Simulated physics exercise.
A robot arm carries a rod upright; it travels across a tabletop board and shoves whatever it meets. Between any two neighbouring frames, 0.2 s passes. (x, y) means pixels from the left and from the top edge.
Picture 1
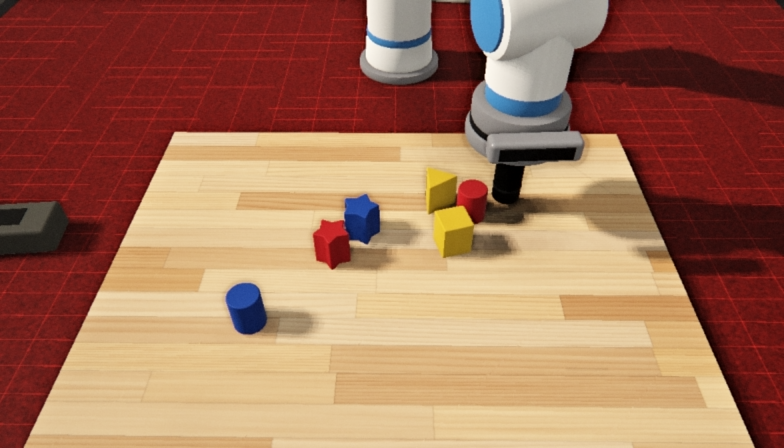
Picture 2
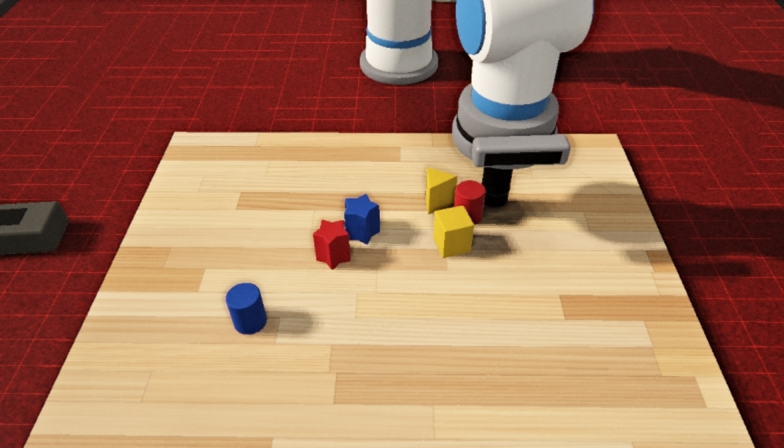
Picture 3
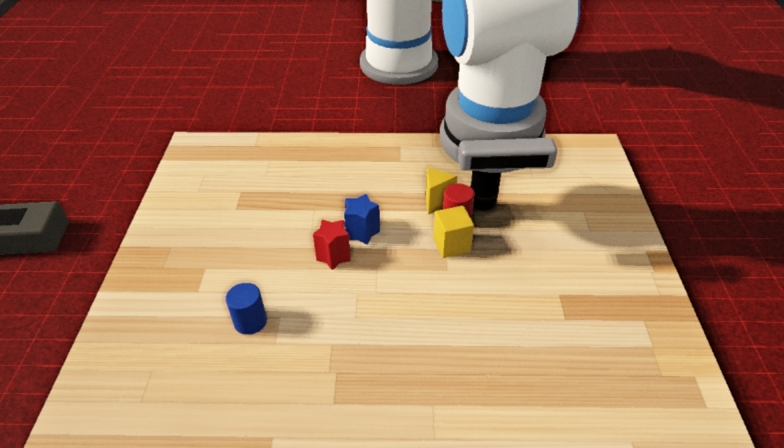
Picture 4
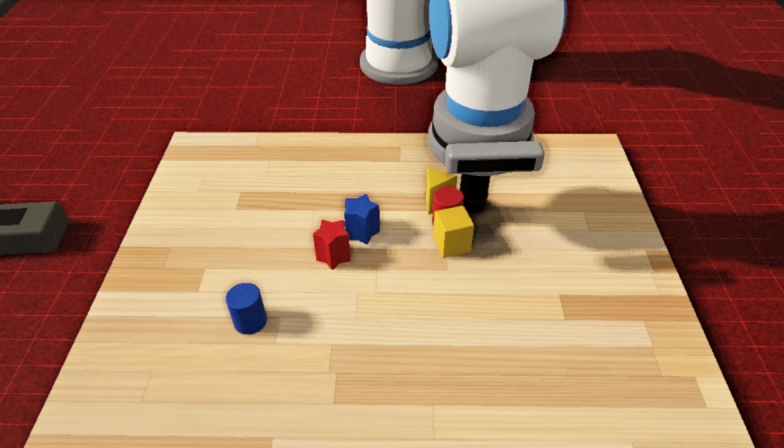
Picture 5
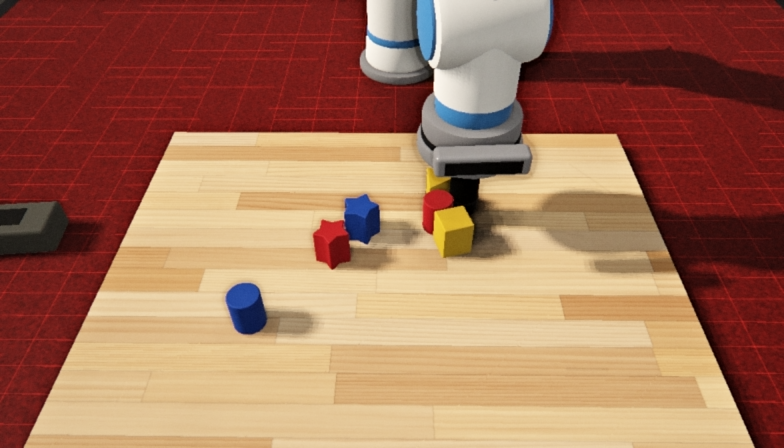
Robot arm sliding a black rod leftward across a wooden board, pushing a red cylinder between a yellow triangle and yellow cube.
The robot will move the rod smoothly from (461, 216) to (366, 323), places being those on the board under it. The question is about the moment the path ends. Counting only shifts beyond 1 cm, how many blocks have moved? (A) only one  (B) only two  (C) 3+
Correct choice: B.
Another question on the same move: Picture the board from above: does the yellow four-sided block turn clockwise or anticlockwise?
It goes anticlockwise.
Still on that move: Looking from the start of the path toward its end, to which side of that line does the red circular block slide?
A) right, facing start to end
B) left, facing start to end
My answer is option A.
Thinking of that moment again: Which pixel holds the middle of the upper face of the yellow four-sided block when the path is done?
My prediction: (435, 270).
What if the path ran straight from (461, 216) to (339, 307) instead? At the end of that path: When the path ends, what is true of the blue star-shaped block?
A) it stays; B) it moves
Correct choice: A.
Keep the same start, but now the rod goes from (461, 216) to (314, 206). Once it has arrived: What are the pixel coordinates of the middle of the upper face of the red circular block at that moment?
I'd guess (404, 207).
What follows on the original path. One third of the way, rod (433, 241); red circular block (408, 210); yellow four-sided block (441, 249), turned 35° anticlockwise.
Two thirds of the way, rod (402, 275); red circular block (408, 210); yellow four-sided block (435, 269), turned 115° anticlockwise.
At the end, rod (366, 314); yellow triangular block not moved; red circular block (408, 210); yellow four-sided block (435, 270), turned 115° anticlockwise.
